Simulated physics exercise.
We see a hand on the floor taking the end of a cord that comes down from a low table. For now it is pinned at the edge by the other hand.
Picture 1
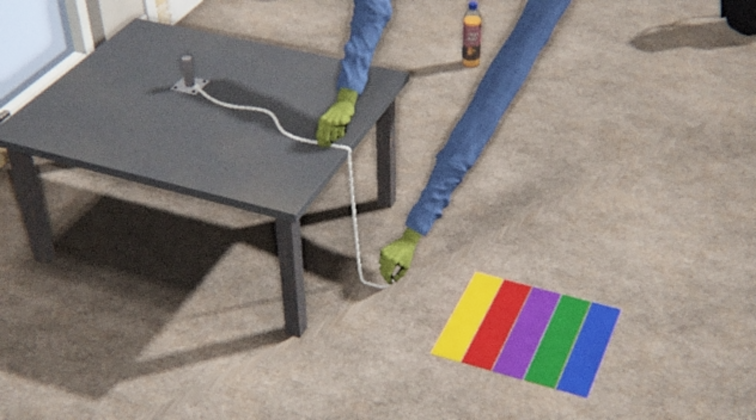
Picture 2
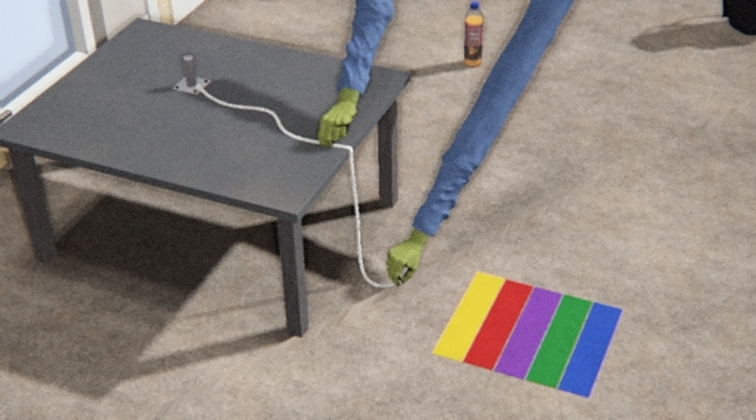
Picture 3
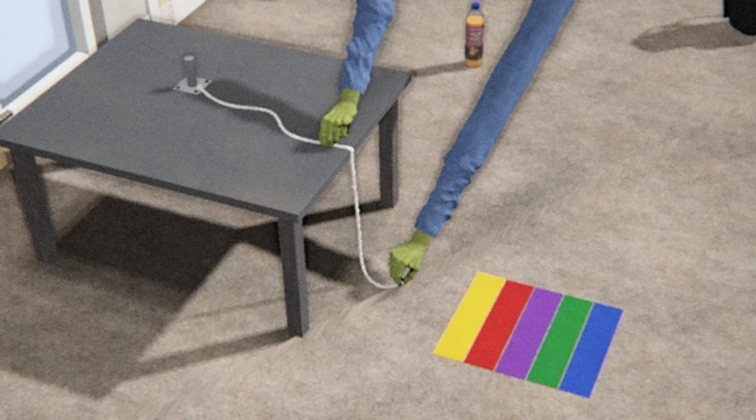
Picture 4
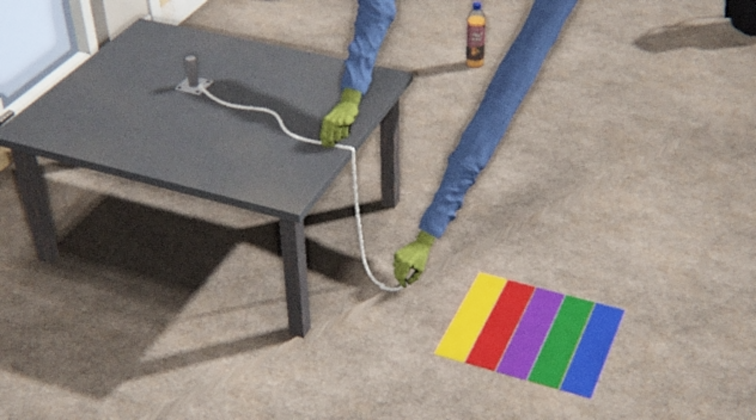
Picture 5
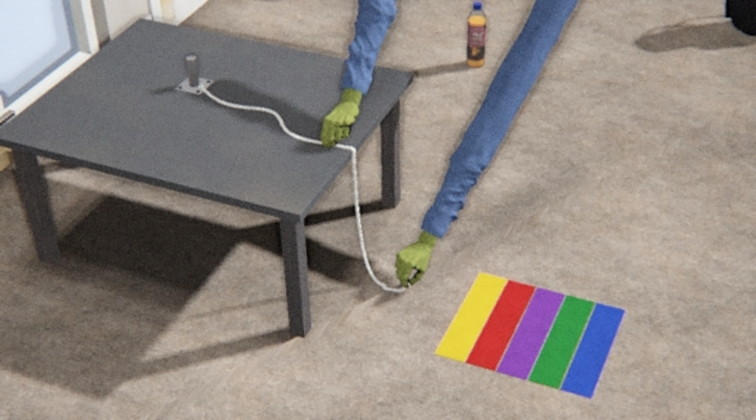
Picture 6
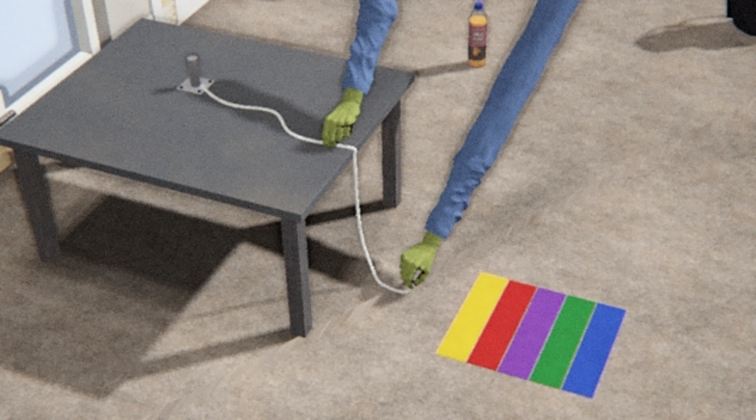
A gloved hand near the floor moves the cord's end slightly right beside the table.
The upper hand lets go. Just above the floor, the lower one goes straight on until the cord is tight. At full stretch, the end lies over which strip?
Over the red strip.
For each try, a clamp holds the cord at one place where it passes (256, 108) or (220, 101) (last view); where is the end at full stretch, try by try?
Approximately (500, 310), then (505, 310).
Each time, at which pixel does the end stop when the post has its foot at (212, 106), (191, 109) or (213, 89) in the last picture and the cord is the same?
Approximate pixels in order: (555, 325), (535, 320), (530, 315).
Soon after, end near (459, 297); short of the strips.
Then, end near (489, 305); over yellow.
At full stretch, end near (507, 310); over red. It gets as far as the red strip.
